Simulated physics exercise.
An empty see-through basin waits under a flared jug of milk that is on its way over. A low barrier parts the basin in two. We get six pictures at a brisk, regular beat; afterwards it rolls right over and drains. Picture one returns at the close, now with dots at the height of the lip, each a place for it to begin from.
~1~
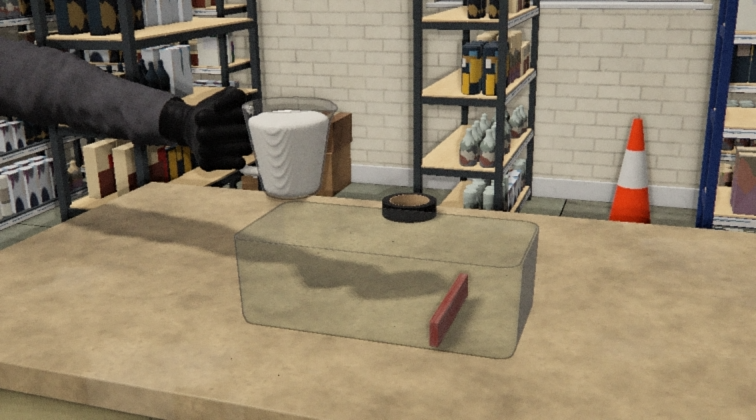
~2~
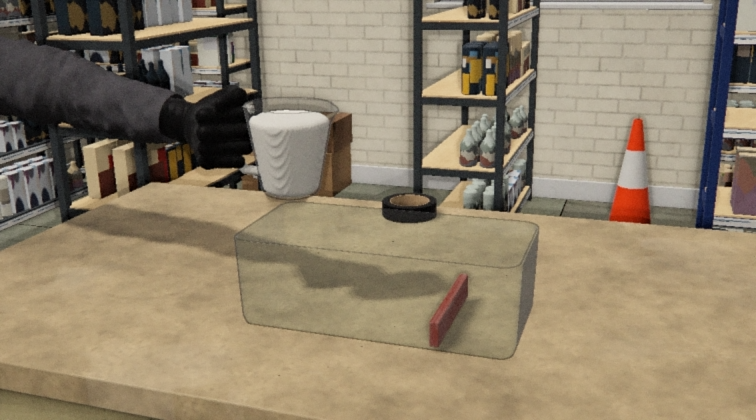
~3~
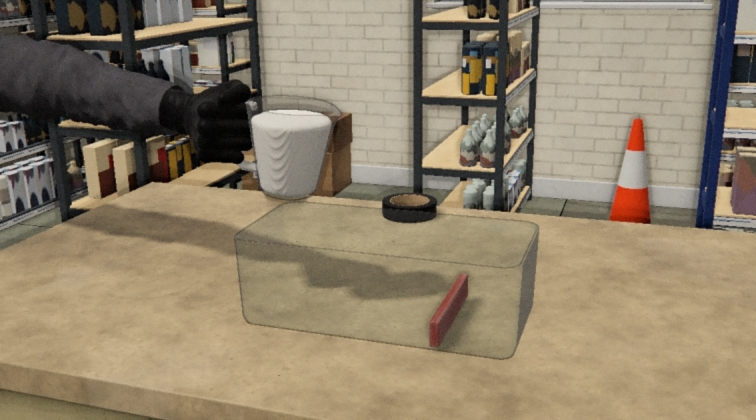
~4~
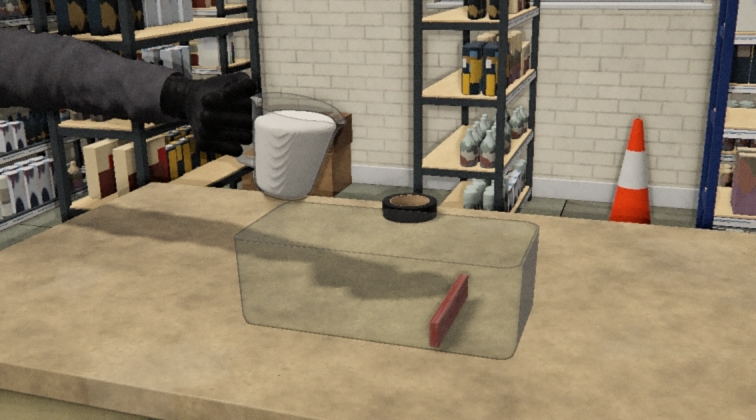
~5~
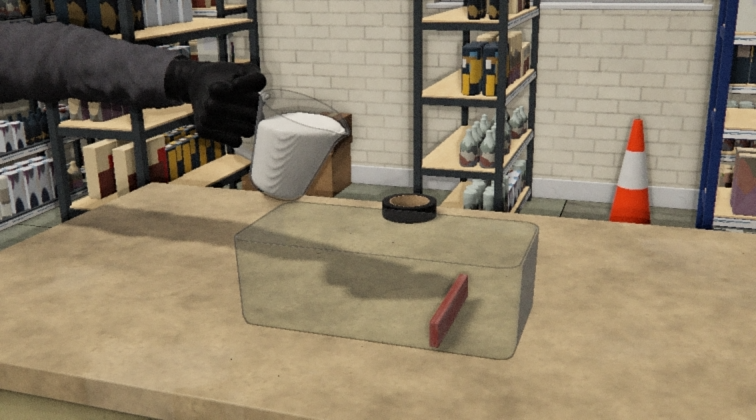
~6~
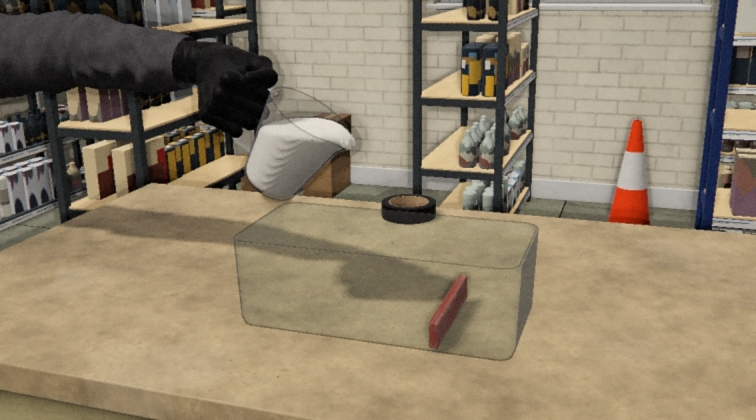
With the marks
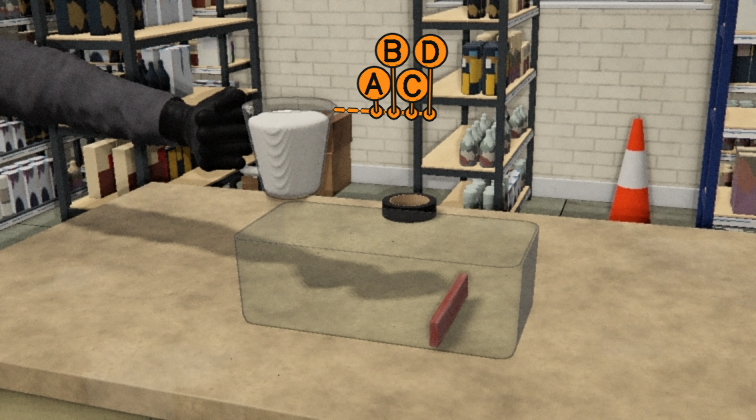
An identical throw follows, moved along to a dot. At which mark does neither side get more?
Take C.
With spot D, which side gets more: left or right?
The right side.
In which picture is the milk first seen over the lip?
In picture 6.
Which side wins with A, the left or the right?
The left side.
In orange, A at (376, 111); B at (393, 112); C at (411, 113); D at (429, 114).
With A, about 84 % ends left of the wall and 14 % right of it.
With B, about 74 % ends left of the wall and 25 % right of it.
With C, about 49 % ends left of the wall and 51 % right of it.
With D, about 29 % ends left of the wall and 69 % right of it.
